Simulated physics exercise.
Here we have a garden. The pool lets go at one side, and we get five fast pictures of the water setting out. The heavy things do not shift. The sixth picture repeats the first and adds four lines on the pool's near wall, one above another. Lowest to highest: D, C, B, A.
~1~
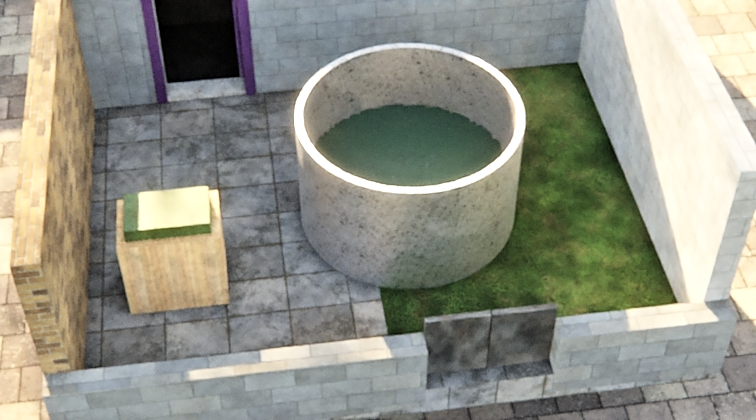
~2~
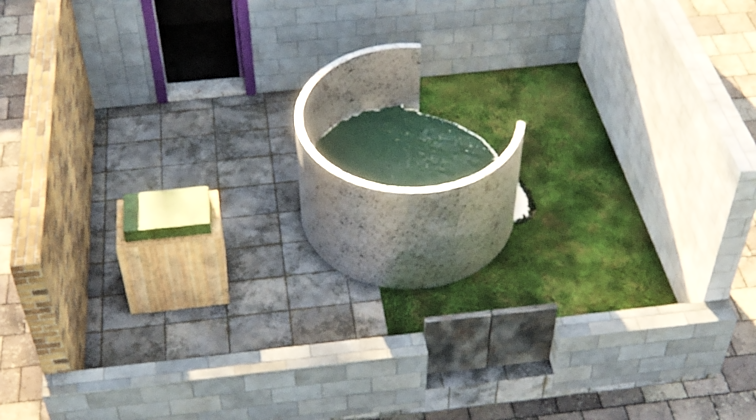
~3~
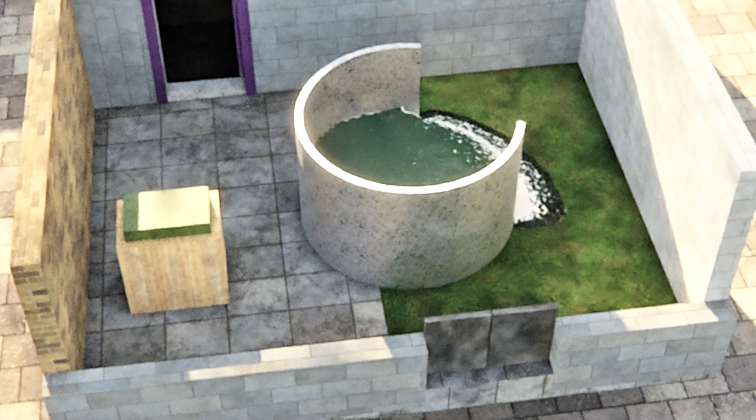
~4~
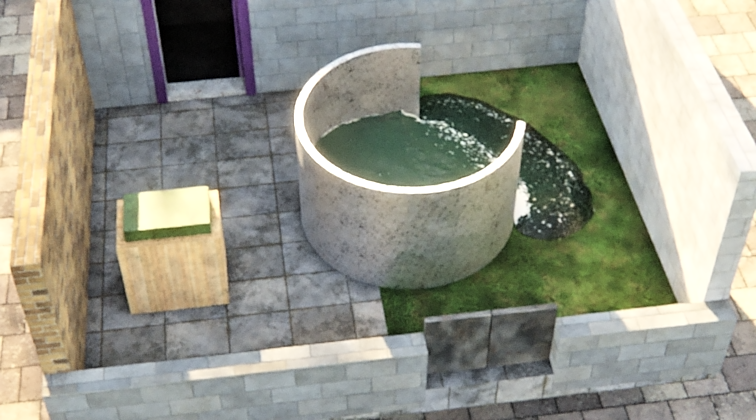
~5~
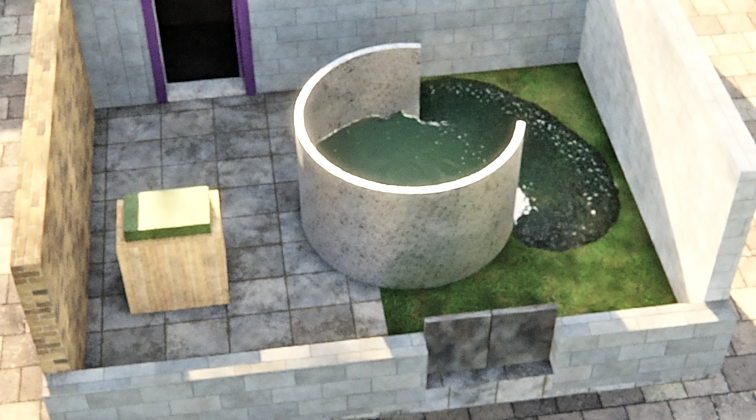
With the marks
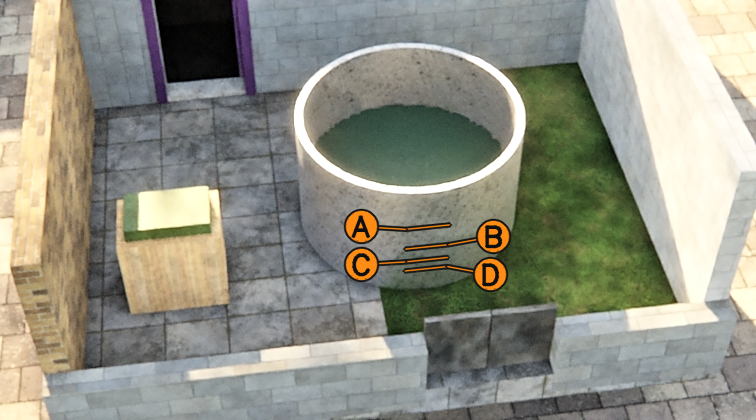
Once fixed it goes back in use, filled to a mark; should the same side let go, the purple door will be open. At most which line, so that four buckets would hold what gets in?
Take B.
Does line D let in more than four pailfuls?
No, that is safe.
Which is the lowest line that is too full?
Here it is line A.
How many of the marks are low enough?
Three.
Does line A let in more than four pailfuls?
Yes, that goes wrong.
On the marked copy, A at (427, 227); B at (427, 246); C at (426, 259); D at (426, 268); from the bottom up D, C, B, A.
With A, about 11 bucketfuls get in.
With B, a bucket or two gets in.
With C, nothing gets over.
With D, nothing gets over.
